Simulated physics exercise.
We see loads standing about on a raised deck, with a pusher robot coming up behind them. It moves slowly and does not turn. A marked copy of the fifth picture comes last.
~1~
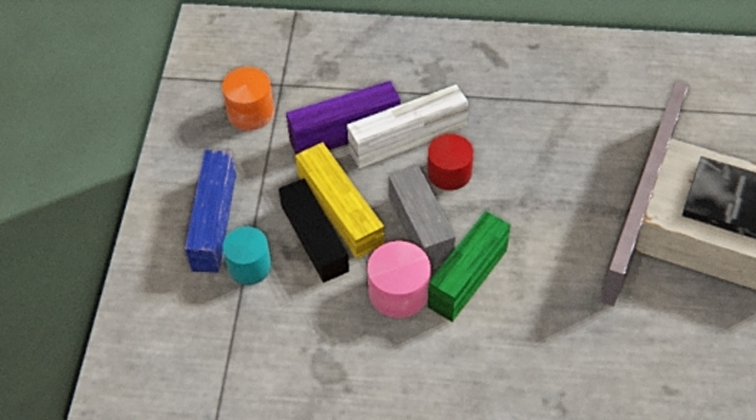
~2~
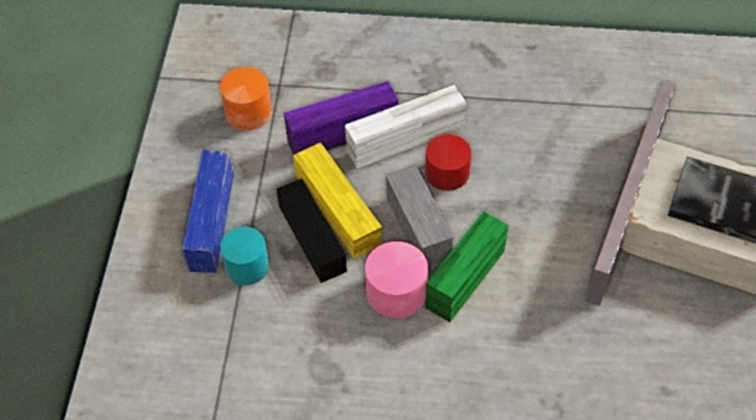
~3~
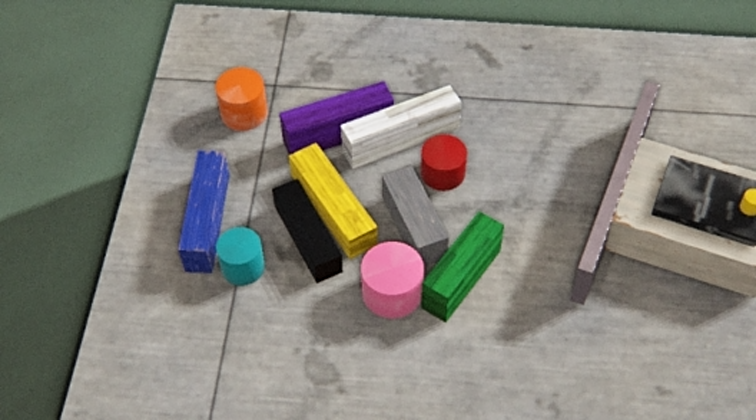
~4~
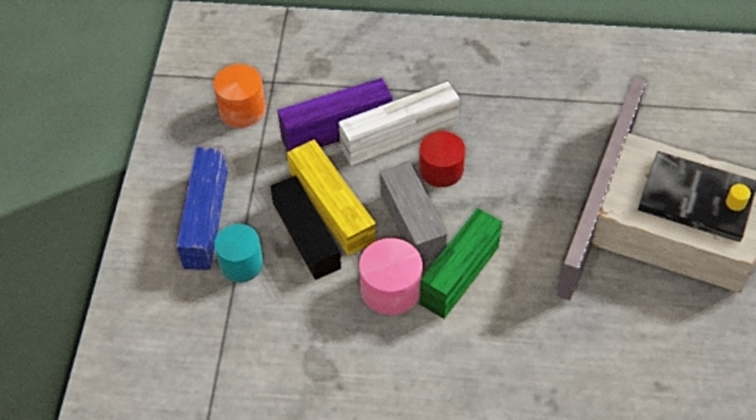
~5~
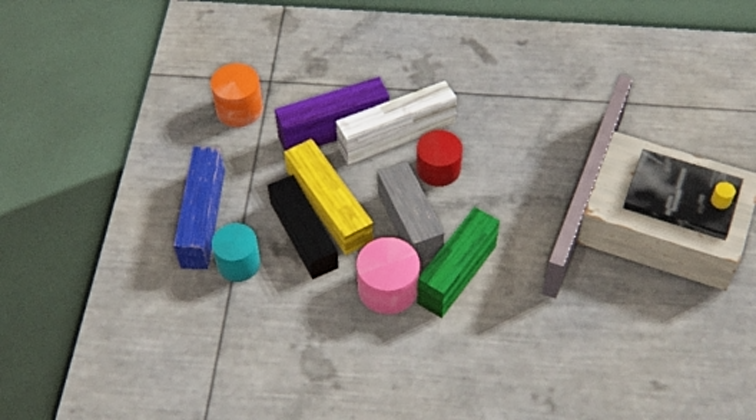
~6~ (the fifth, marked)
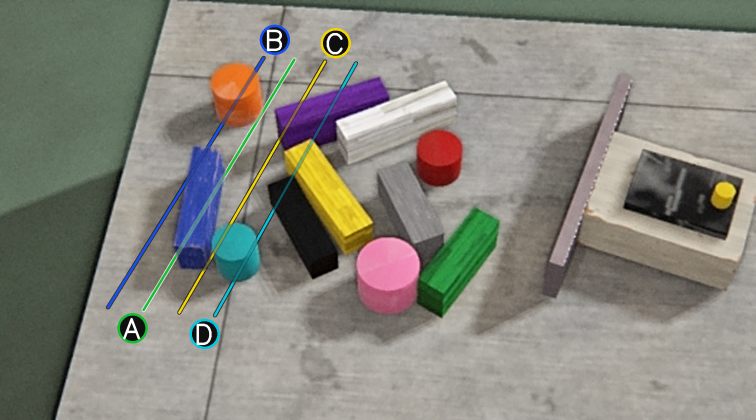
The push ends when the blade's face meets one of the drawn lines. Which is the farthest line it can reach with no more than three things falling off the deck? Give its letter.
The farthest such stop is A.
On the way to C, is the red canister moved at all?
Yes.
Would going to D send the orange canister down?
By then, no.
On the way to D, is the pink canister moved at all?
Yes.
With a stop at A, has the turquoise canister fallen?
By then, yes.
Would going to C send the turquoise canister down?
By then, yes.
On the marked copy, A at (225, 175); B at (192, 173); C at (258, 177); D at (291, 180).
Taking A. A third of the way, robot (537, 181); pink canister (341, 269); black stick (290, 221).
Two thirds of the way, robot (402, 172); blue bar (157, 195); turquoise canister (163, 244).
When it is over, robot (298, 165); blue bar over the edge; turquoise canister over the edge; two fallen.
As for the rest, B drops four; C is within the limit but short; D is within the limit but short.
